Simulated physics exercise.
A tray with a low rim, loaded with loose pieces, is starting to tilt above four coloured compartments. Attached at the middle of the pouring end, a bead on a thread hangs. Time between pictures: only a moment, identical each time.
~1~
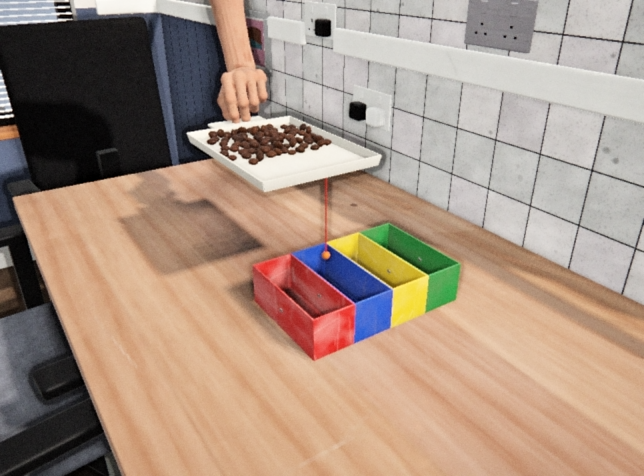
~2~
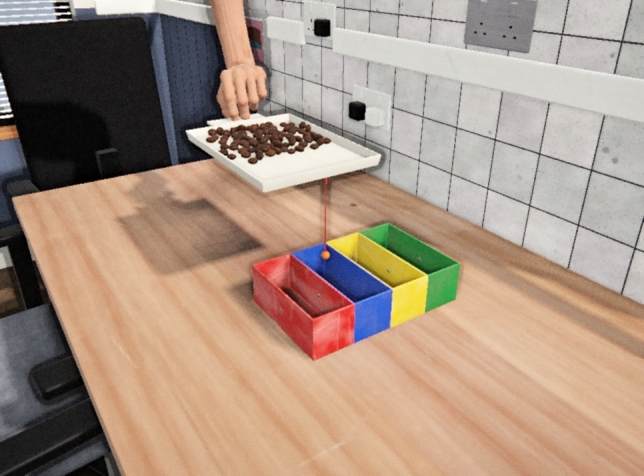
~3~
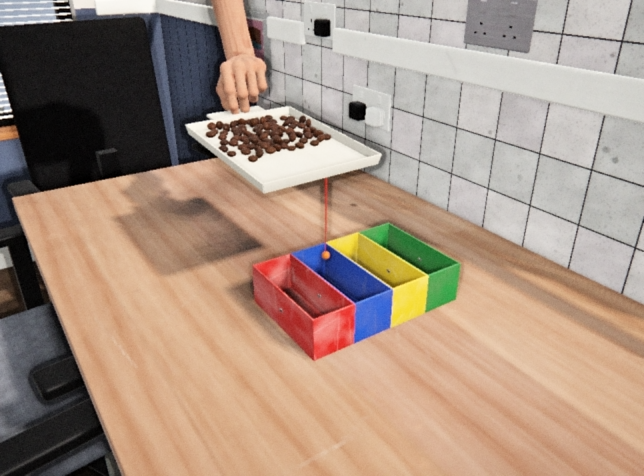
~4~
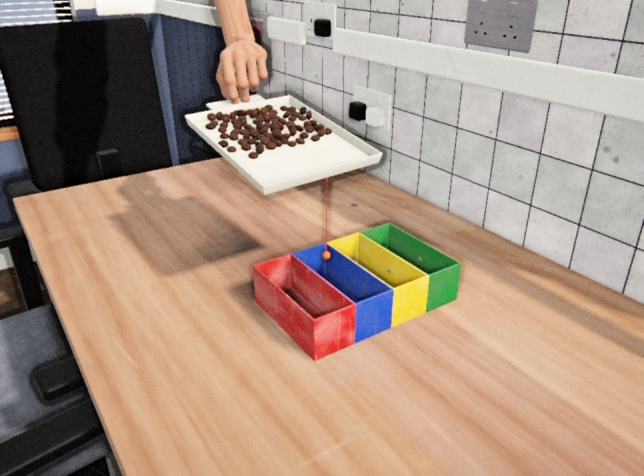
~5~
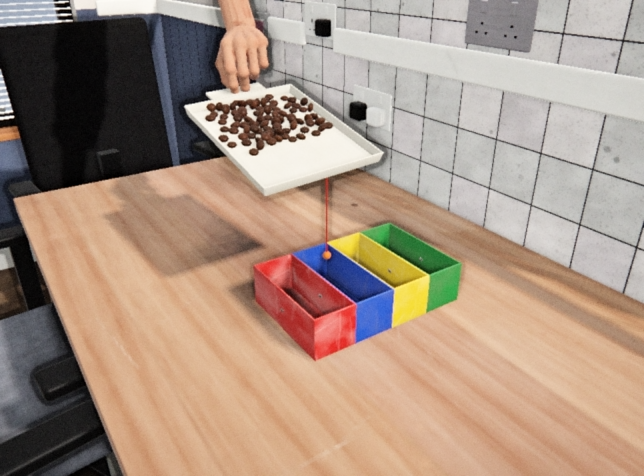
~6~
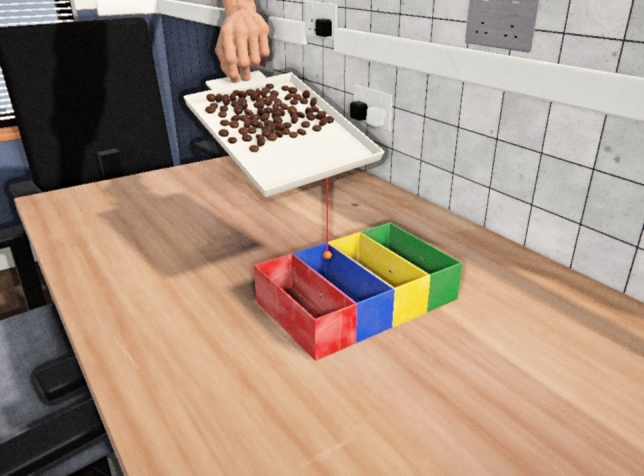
A hand holds a white, low-rimmed tray of flat brown chocolate drops above a pale wooden table, seen from a fixed, raised viewpoint beside a tiled wall and dark chair. Below it sit four joined open compartments, red, blue, yellow and green from left to right, with an orange bead hanging on a red thread. Nearly level at first, the tray gradually tilts as the hand raises its far end, its near left corner lowest.
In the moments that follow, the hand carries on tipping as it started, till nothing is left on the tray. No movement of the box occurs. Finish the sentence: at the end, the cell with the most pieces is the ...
... Red one.
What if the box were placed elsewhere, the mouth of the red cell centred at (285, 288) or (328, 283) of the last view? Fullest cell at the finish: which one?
First try: The cell in red. Second try: That red cell.
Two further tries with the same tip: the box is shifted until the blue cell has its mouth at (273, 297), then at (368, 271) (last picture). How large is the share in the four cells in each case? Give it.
Roughly 100% on the first try and 40% on the second.
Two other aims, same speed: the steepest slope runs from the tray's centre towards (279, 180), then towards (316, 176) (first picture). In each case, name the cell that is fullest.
Try A: That red cell / try B: The blue cell.
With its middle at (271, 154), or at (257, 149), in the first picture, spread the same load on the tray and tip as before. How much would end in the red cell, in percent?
First try 50 %, second try 50 %.
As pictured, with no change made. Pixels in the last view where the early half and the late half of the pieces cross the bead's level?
Near (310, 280) to start, and near (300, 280) afterwards.
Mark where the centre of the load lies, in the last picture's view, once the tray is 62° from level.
Somewhere about pixel (301, 173).
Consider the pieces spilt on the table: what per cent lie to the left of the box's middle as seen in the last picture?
Estimate: Roughly 90 %.
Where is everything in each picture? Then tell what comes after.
Corners of the pouring end (264, 181) and (378, 155), level; middle of the load (260, 141), flat chocolate drops; bead on its thread (326, 255); red cell (334, 328); blue cell (373, 313); yellow cell (409, 298); green cell (443, 285), in the first frame.
Corners of the pouring end (264, 181) and (378, 155), level; middle of the load (260, 139), in the second frame.
Corners of the pouring end (264, 183) and (378, 154), tipped barely, lowest at the left corner; middle of the load (260, 134), in the third frame.
Corners of the pouring end (265, 185) and (379, 153), tipped a little, lowest at the left corner; middle of the load (260, 127), in the fourth frame.
Corners of the pouring end (265, 186) and (380, 152), tipped a little, lowest at the left corner; middle of the load (260, 120), in the fifth frame.
Corners of the pouring end (266, 188) and (381, 151), tipped clearly, lowest at the left corner; middle of the load (261, 113); red cell (336, 328); blue cell (375, 312); yellow cell (411, 297); green cell (444, 284), in the sixth frame.
Just after the last frame, tray tipped steeply; the larger part on the tray; roughly a quarter falling or outside the box.
A moment on, tray tipped past a quarter turn; roughly a quarter on the tray; roughly a quarter in the red cell; about a tenth in the blue cell; just a few in the yellow cell; roughly a quarter falling or outside the box.
Further on, tray tipped past a quarter turn; roughly a third in the red cell; roughly a quarter in the blue cell; just a few in the yellow cell; roughly a third falling or outside the box.
When it is over, tray tipped past a quarter turn; roughly a third in the red cell; roughly a quarter in the blue cell; just a few in the yellow cell; not one in the green cell; roughly a third outside the box.
